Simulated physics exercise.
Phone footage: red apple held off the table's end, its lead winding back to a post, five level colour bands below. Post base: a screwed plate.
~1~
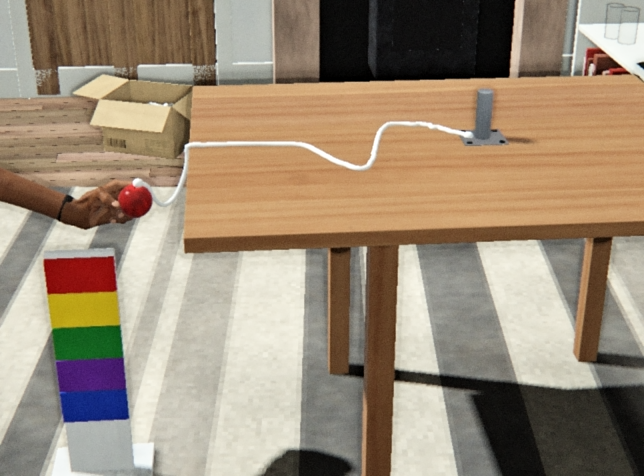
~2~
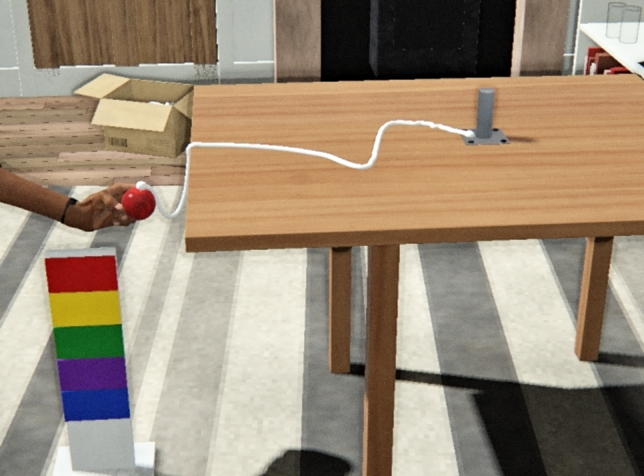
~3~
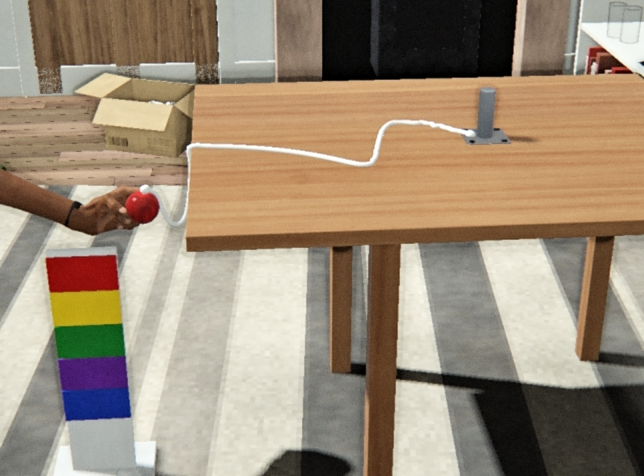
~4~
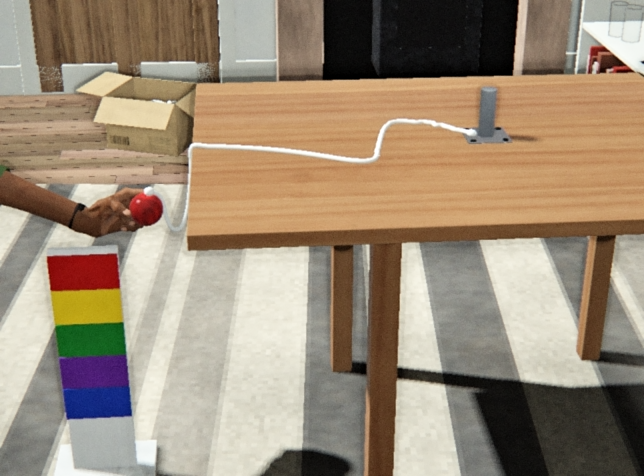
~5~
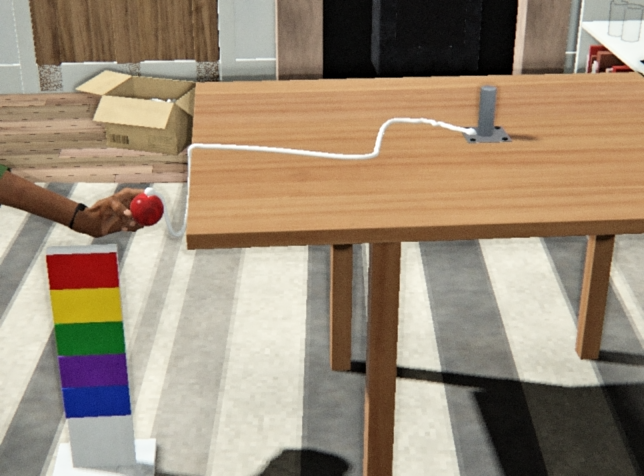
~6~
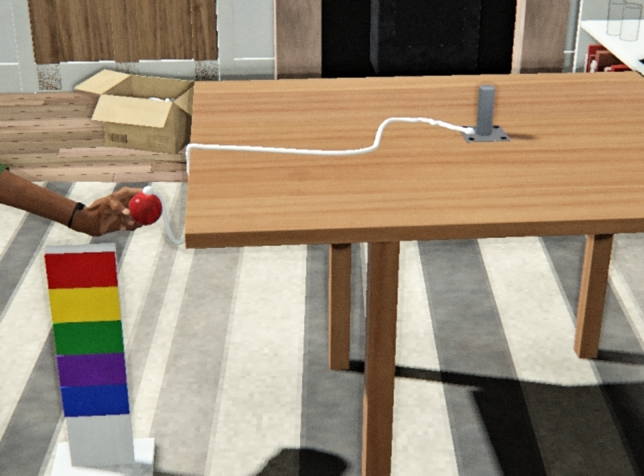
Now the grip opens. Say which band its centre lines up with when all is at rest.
It lines up with blue.
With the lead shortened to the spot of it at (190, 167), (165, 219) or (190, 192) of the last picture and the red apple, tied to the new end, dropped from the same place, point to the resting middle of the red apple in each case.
About (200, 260) first, then about (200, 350), and finally about (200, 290).
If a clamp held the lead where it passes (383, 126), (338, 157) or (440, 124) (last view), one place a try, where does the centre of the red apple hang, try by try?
About (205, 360), (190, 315) and (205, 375).
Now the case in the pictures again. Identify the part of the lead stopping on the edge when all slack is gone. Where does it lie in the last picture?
Position: Approx. (274, 151).
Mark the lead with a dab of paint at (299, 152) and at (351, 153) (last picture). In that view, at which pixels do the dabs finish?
First near (215, 146), second near (265, 143).
Soon after, apple near (217, 373); level with blue.
Then, apple near (193, 389); level with blue.
At rest, apple near (207, 389); level with blue. Its middle rests at the blue band.
